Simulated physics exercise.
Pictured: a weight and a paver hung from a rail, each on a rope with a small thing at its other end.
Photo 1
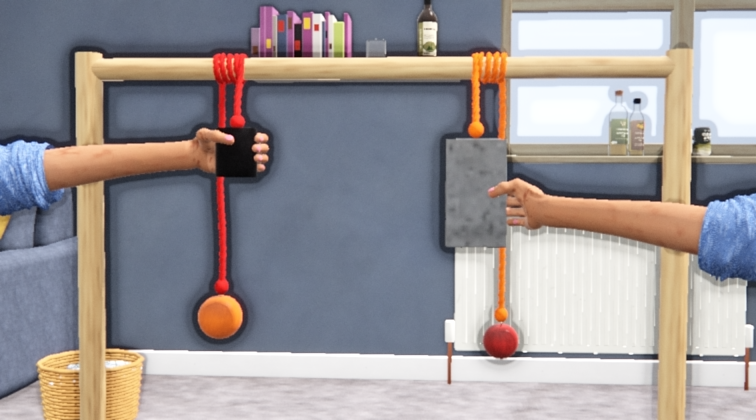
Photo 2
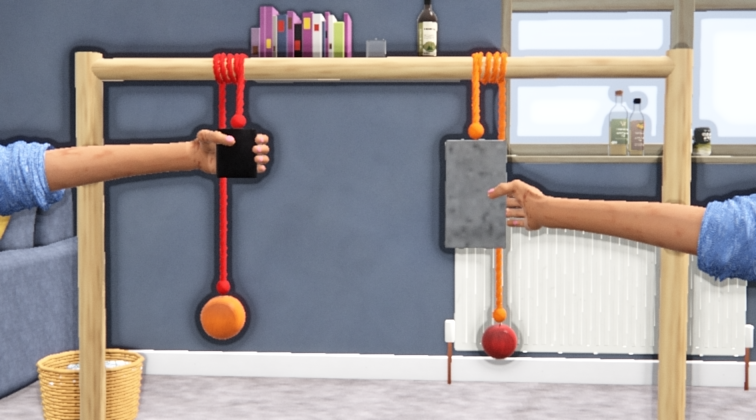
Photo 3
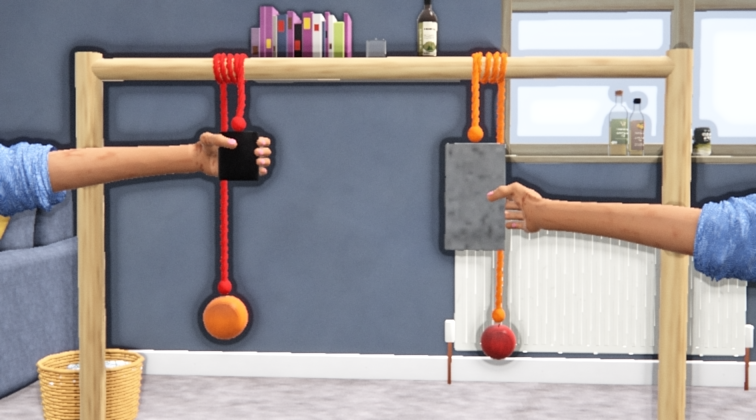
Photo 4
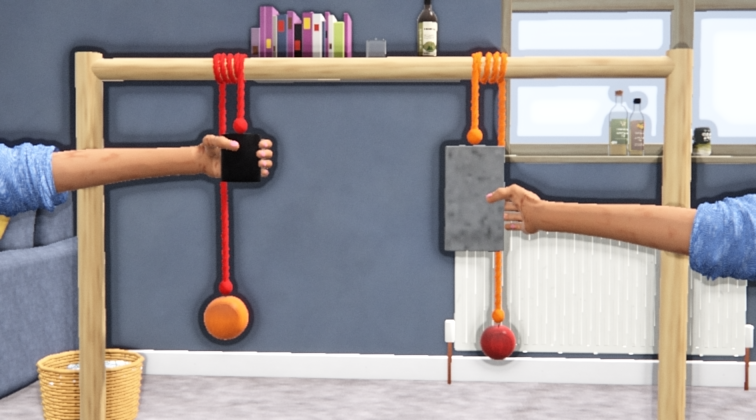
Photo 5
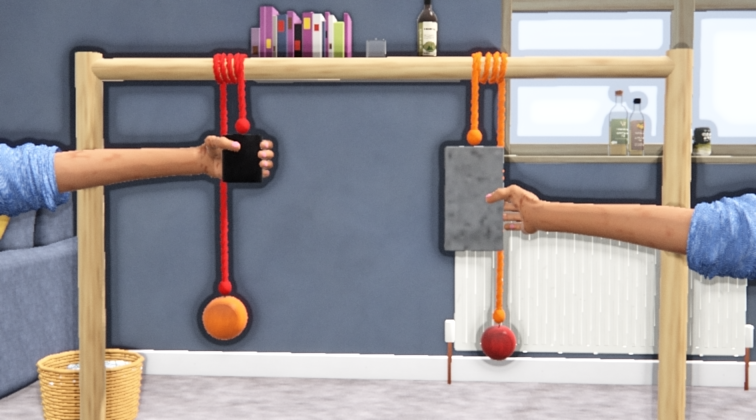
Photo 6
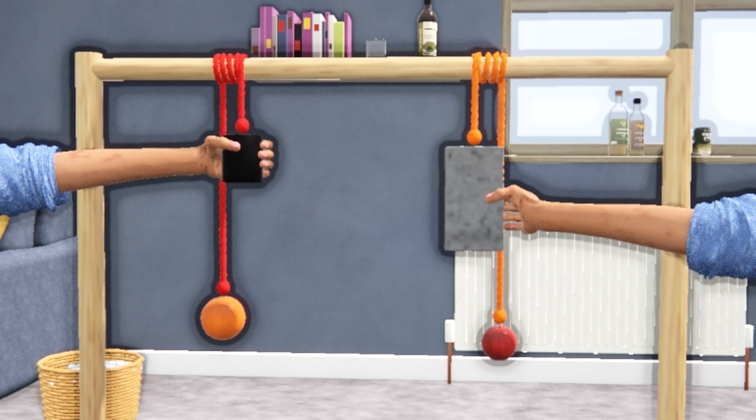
At first, two hands hold a black block on a red rope at left and a grey slab on an orange rope at right, with small round objects hanging from the ropes' other ends. The hands, block and slab shift down very slightly while the round objects sway faintly, then almost nothing moves.
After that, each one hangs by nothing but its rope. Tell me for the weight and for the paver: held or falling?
Weight: Held. Paver: Held.
Then, 0.40 s on from there, weight off the floor near (241, 159); paver off the floor near (474, 184).
In the end, weight off the floor near (240, 159); paver off the floor near (476, 188). The weight stays hanging and the paver is held.
